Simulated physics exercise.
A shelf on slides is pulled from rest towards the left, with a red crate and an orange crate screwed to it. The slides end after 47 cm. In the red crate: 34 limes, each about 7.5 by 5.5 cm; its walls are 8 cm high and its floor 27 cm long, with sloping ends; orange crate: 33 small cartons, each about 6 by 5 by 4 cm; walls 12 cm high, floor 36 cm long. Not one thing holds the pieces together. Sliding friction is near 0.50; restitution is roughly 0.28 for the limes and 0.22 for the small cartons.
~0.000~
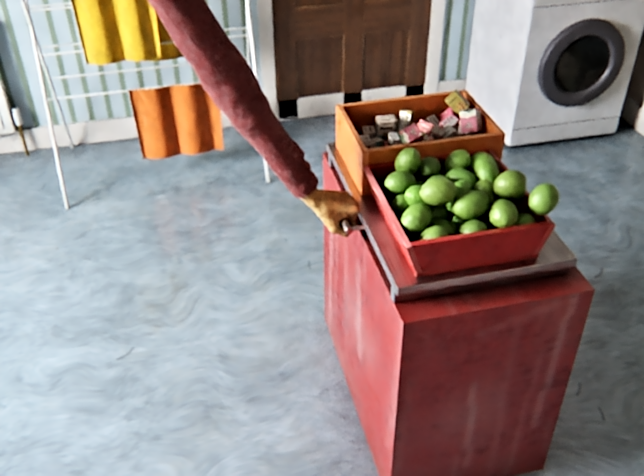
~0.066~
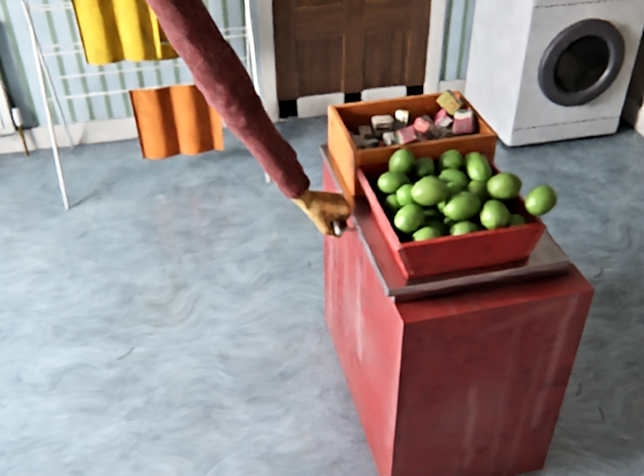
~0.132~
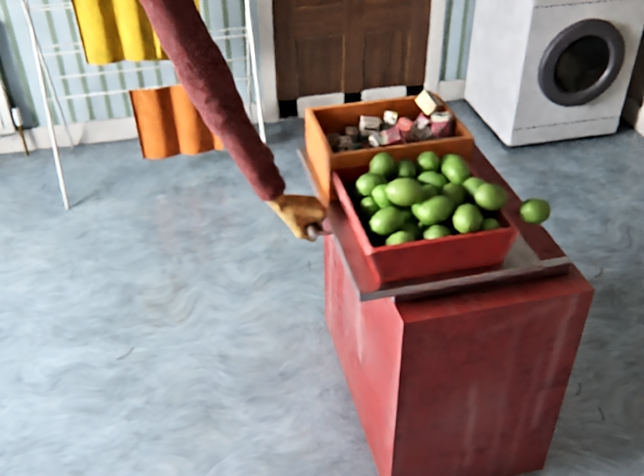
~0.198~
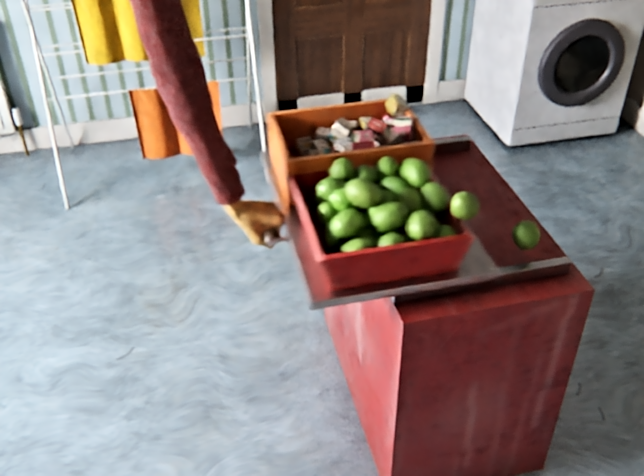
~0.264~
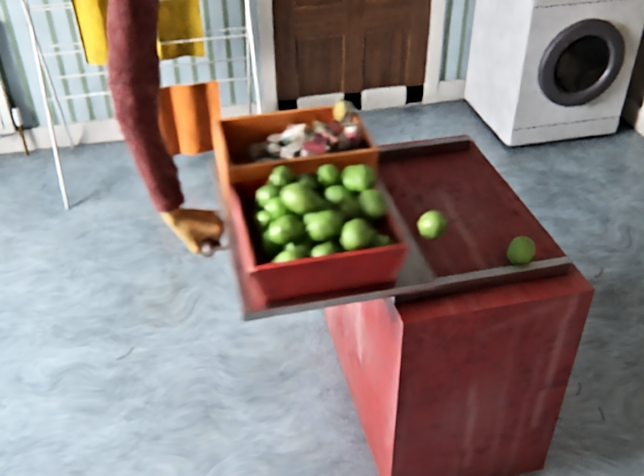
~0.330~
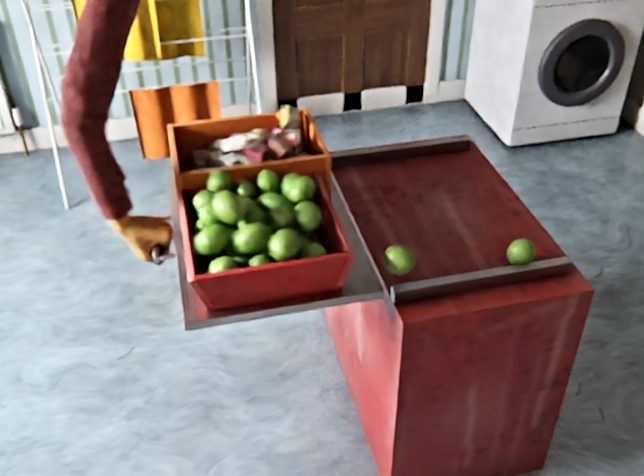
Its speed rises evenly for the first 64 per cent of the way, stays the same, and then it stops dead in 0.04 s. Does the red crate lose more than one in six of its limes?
Yes.
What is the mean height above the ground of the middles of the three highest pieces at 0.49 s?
Mean height: Some 100 cm.
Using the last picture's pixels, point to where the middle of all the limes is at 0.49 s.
Roughly (232, 235).
After 0.37 s, 2 of 34 out of the red crate and 0 of 33 out of the orange crate.
After 0.49 s, 9 of 34 out of the red crate and 1 of 33 out of the orange crate.
After 0.71 s, 12 of 34 out of the red crate and 1 of 33 out of the orange crate.
Outcome (at 1.15 s), 12 of 34 out of the red crate and 2 of 33 out of the orange crate. Asked share, 12 of 34, 35 per cent.
